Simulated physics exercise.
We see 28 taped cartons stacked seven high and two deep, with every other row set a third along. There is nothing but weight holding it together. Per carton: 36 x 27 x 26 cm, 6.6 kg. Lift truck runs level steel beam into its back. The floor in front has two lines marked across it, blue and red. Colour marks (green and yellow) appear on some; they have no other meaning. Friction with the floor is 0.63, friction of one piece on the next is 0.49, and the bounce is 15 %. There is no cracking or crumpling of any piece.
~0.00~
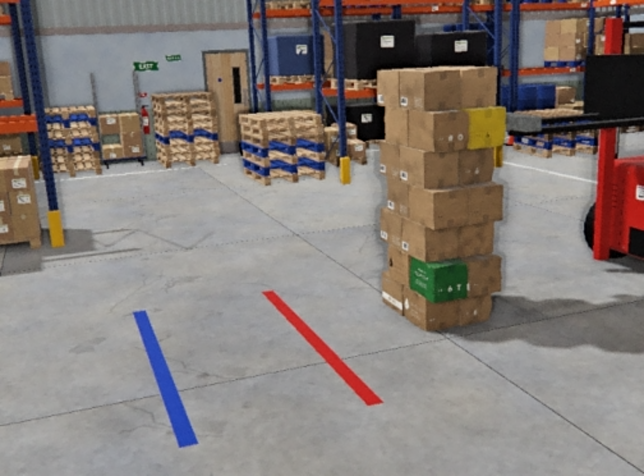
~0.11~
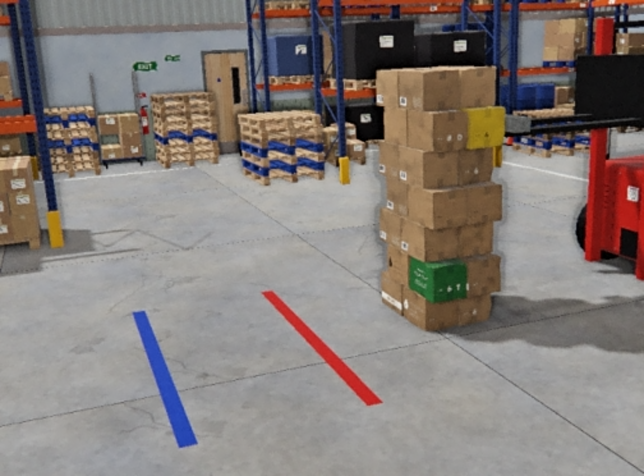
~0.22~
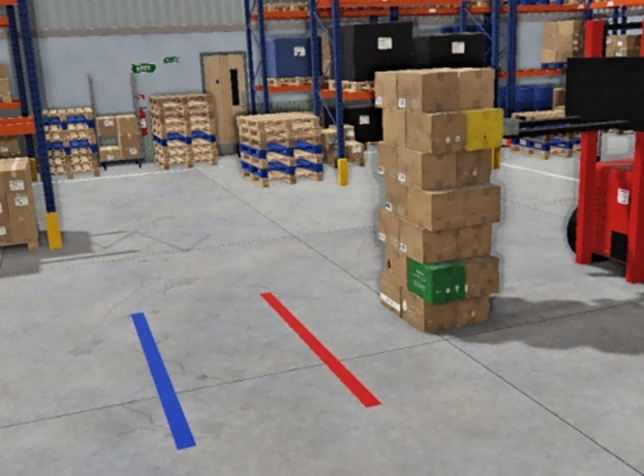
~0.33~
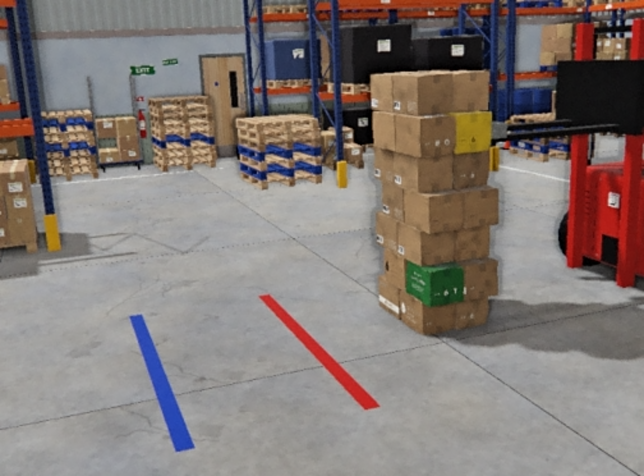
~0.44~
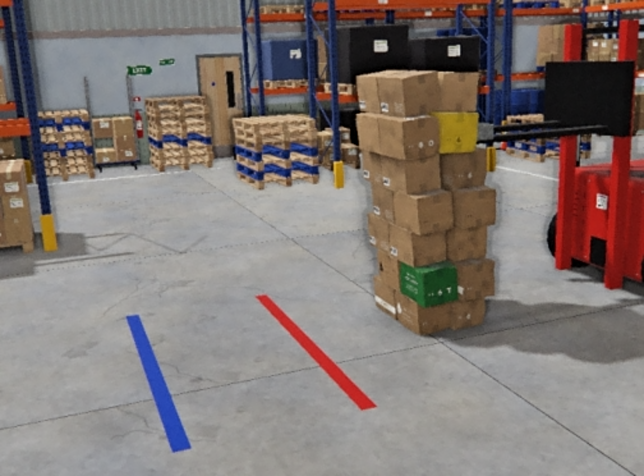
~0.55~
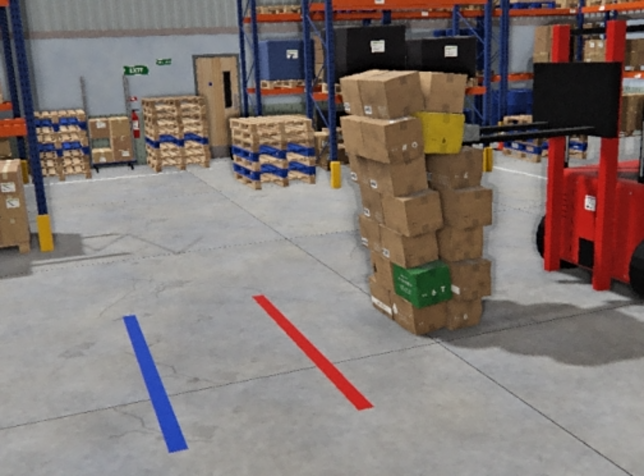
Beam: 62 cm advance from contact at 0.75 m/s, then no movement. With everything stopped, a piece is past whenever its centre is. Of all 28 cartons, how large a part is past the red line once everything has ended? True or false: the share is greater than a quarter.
True.
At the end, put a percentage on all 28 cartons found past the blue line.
Roughly 15 per cent of them.
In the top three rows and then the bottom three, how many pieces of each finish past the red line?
Top: 9; bottom: 0.
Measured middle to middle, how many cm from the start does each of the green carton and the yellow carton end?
Well, the green finishes about 60 cm from where it began, while the yellow finishes about 180 cm from its start.
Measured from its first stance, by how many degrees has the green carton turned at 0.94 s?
Some 25°.
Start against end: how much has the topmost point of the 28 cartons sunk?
Roughly 50 centimetres.
By 0.94 s, none of the 28 cartons past the red line, 18 disturbed; yellow carton tilted 45°, 13 cm lower; green carton tilted 27°.
By 1.36 s, 8 of the 28 cartons past the red line; yellow carton upside down; green carton on its side.
When it is over (3.2 s), 11 of the 28 cartons past the red line; green carton on its side; yellow carton on its side. That is 39 per cent. In pixels of the last frame, middles, green carton near (358, 327), yellow carton near (314, 345).
